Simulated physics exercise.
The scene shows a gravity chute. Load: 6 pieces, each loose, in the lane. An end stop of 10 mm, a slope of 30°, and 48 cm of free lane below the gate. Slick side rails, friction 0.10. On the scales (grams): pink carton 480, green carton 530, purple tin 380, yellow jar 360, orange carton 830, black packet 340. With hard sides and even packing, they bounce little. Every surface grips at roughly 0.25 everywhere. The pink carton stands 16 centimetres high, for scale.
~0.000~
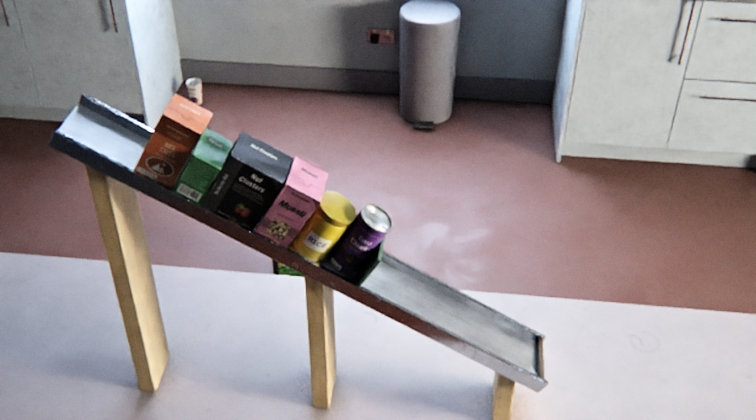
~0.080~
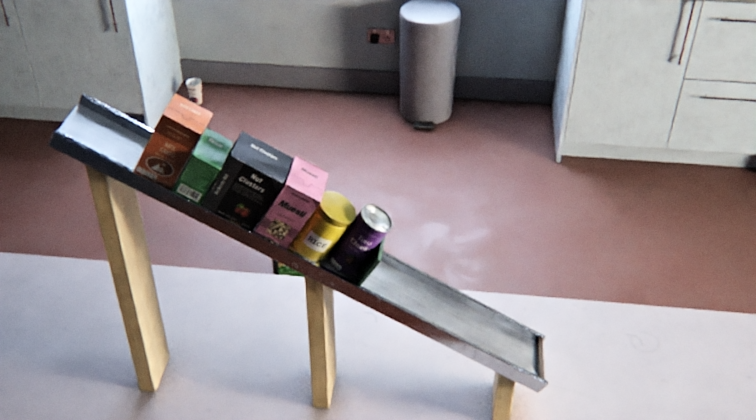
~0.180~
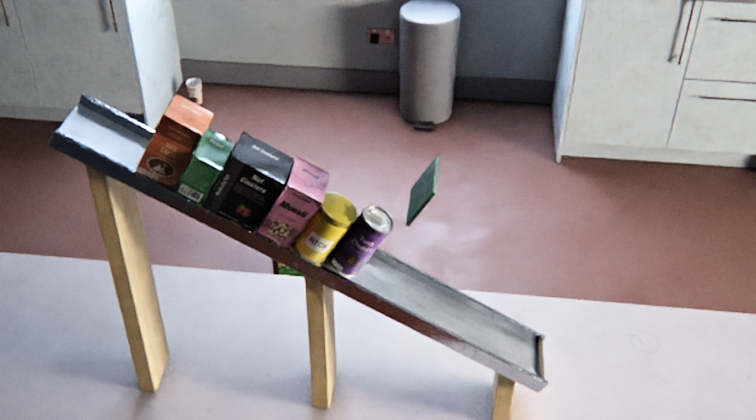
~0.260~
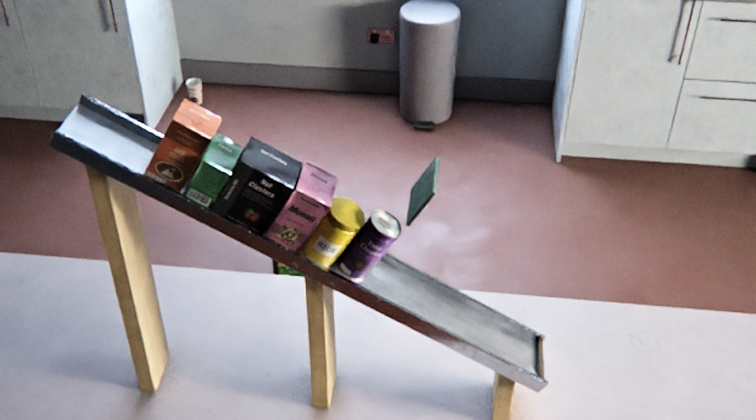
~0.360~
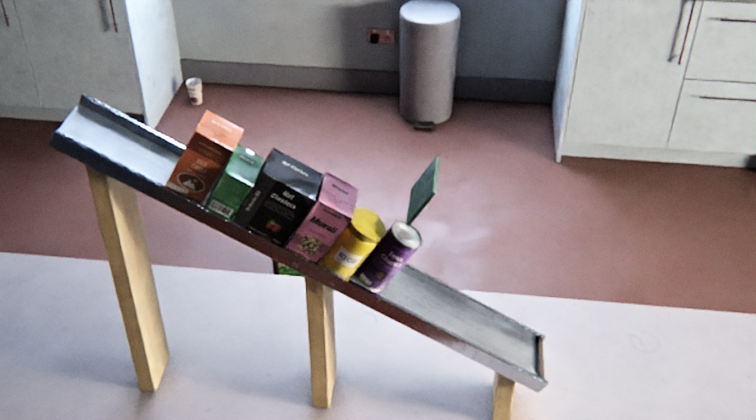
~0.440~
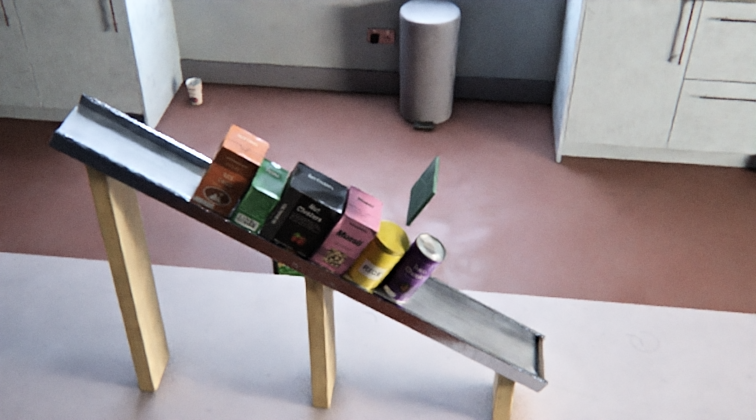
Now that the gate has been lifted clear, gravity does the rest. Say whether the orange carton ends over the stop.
The orange carton is held back.
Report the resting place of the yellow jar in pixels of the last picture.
Its middle comes to rest around (544, 338).
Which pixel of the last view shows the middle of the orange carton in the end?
It ends up at about (393, 256).
Around 0.64 s, leader 11 cm from the stop; orange carton near (326, 221).
Around 0.74 s, orange carton near (386, 251); purple tin tipped 14° against what carries it.
Finally (1.5 s), over the stop, purple tin; on their side or leaning hard in the lane, orange carton; the other 4 in the lane. In the last view, orange carton near (393, 256).
